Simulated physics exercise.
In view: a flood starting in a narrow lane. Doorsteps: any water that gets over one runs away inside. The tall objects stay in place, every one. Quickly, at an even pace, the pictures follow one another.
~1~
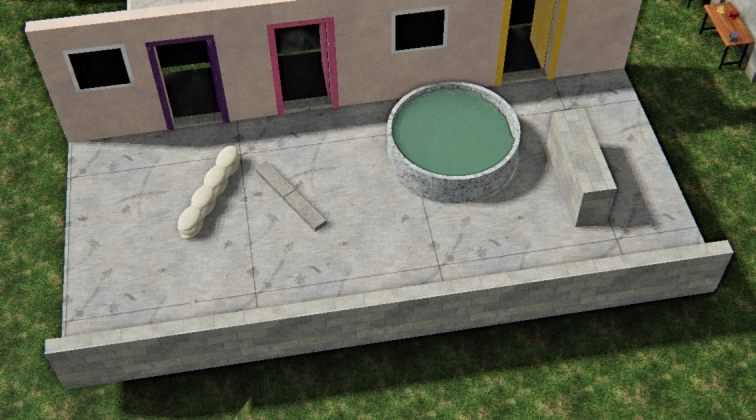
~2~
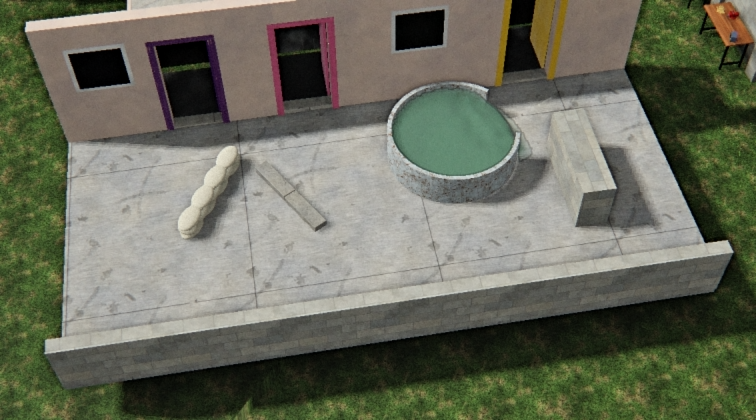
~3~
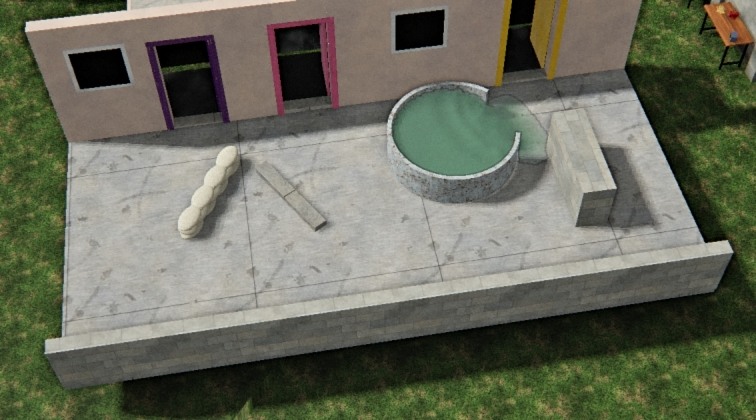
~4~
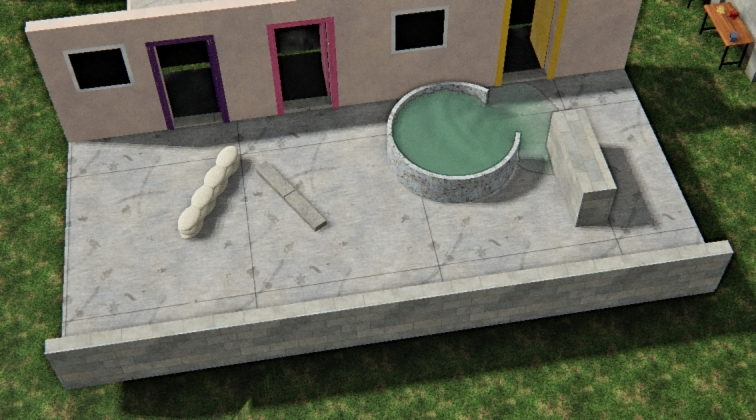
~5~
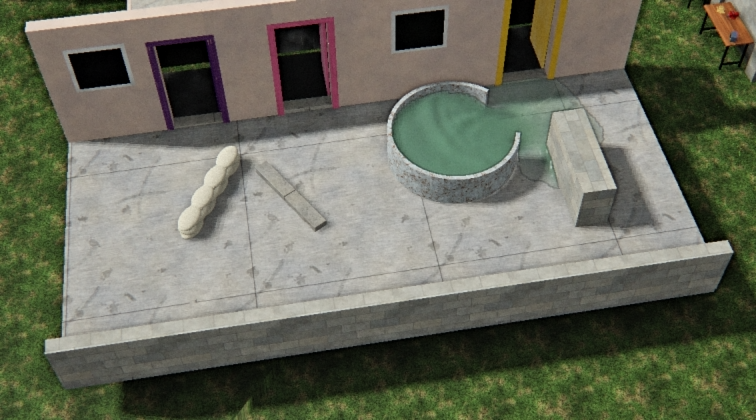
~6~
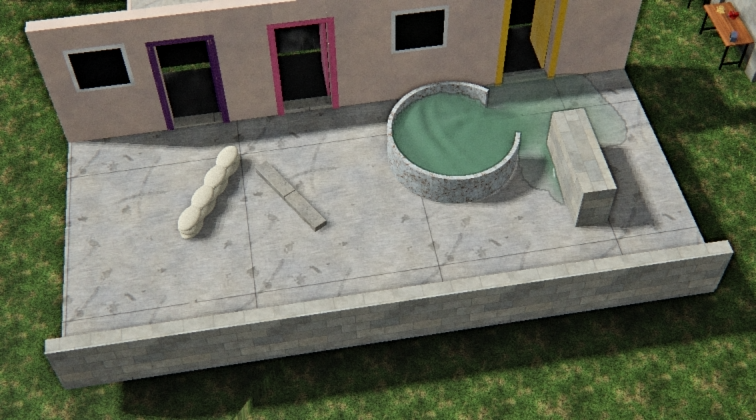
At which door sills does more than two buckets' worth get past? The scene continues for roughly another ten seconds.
As I see it, the yellow door will be over the limit; the pink door will be within bounds; the purple door will be within bounds.
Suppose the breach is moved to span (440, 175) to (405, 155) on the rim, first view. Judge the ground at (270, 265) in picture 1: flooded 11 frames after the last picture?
There: Under water.
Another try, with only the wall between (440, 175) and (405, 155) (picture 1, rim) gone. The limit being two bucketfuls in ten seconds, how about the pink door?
Outcome - pink: Below threshold.
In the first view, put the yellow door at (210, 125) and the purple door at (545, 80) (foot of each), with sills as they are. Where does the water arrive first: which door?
I say the purple one.
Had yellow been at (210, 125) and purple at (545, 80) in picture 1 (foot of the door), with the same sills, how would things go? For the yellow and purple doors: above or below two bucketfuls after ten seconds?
Yellow stays within it; purple exceeds the limit.
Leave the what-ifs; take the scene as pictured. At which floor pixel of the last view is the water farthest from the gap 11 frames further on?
Somewhere near (600, 283).
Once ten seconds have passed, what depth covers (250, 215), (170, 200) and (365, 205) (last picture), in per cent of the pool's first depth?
Approx. values, in order: 0 %, 0 %, 0 %.
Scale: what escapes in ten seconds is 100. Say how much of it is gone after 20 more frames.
Note - share reached: 55 %.
A moment on, water covers 15 % of the floor; the yellow door under two buckets in, the pink door not reached, the purple door not reached.
Next, water covers 20 % of the floor; the yellow door over two buckets in, the pink door not reached, the purple door not reached.
Then, water covers 15 % of the floor; the yellow door far over two buckets in, the pink door not reached, the purple door not reached.
Later, water covers 20 % of the floor; the yellow door far over two buckets in, the pink door not reached, the purple door not reached.
In the end, water covers 10 % of the floor; the yellow door far over two buckets in, the pink door not reached, the purple door not reached.
